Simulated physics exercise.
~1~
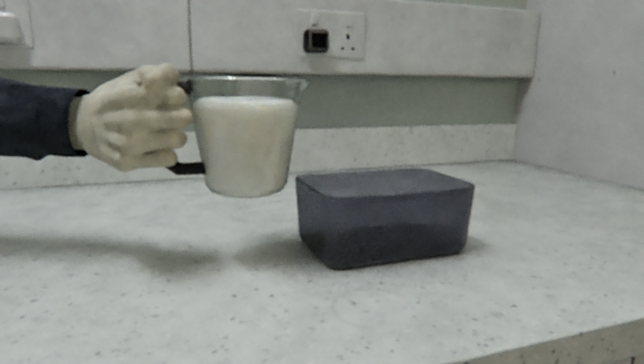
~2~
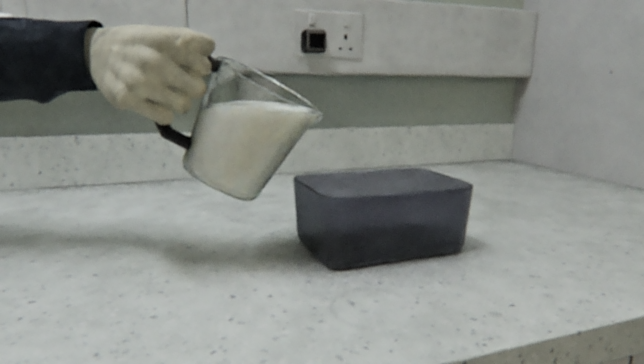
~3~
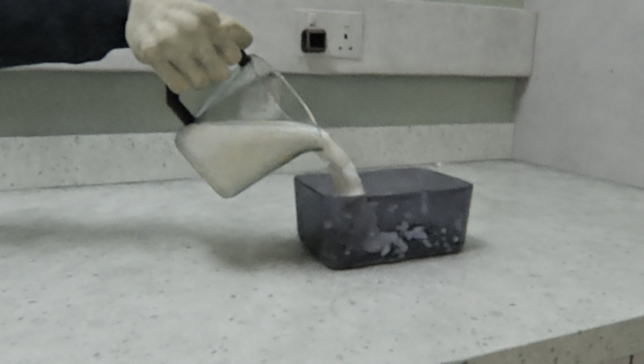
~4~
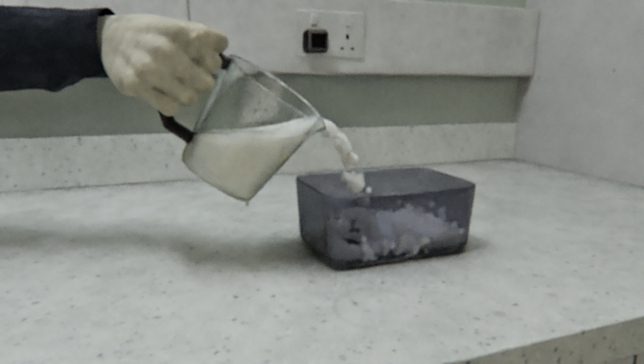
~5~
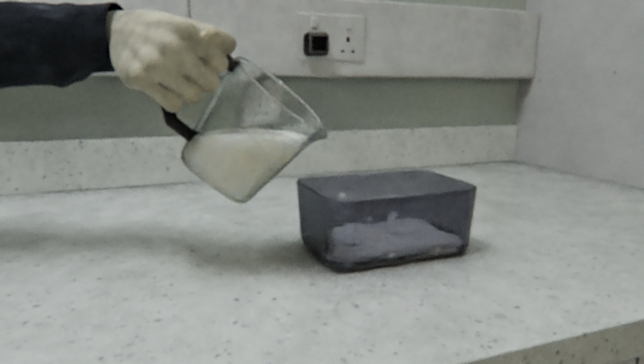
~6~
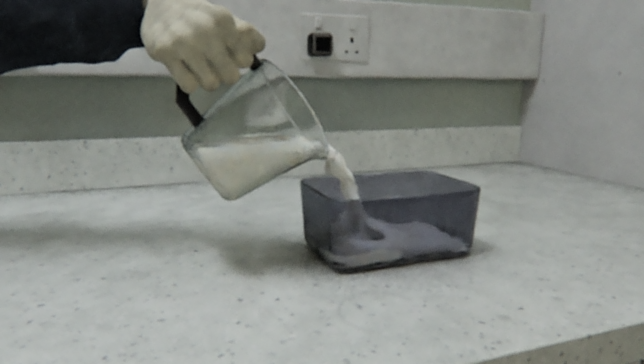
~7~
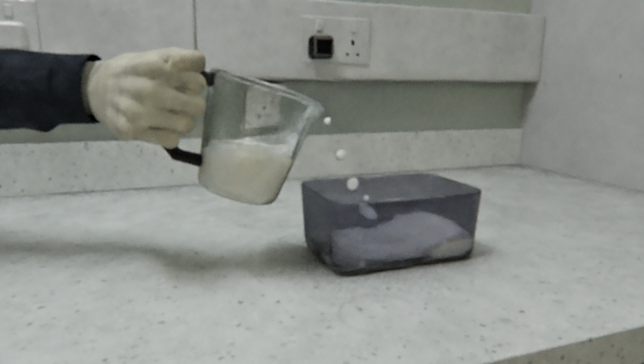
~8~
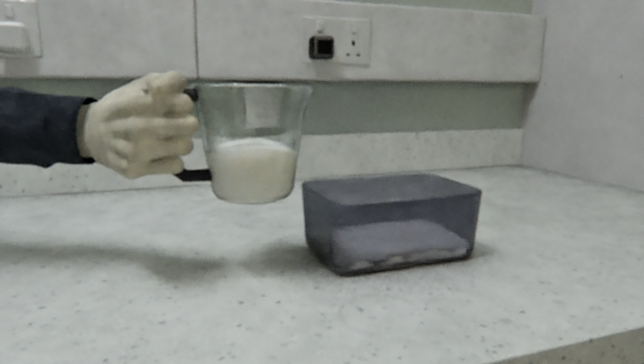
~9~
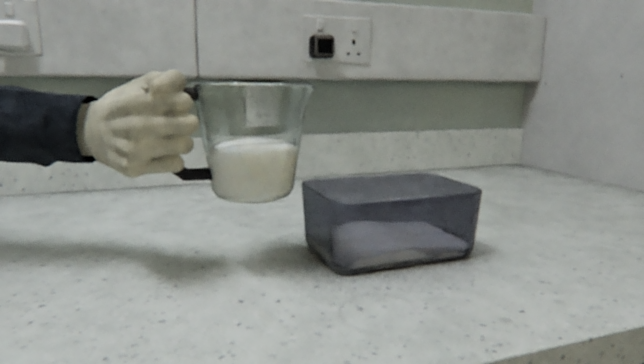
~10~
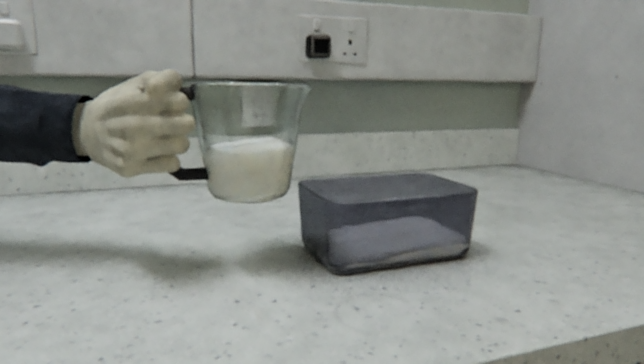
At the start, a gloved hand holds a clear, flared jug nearly full of milk to the left of an empty, dark, see-through oblong tub on a pale speckled work surface. The hand tips the jug to the right, and milk streams over its lip and splashes about inside the tub. The jug eases partly back and the flow dwindles, then it tilts steeply again and sends in a second stream. As it swings upright, a few last drops fall. Finally, the jug is held level, still roughly half full, beside the tub with a shallow pool of milk inside.
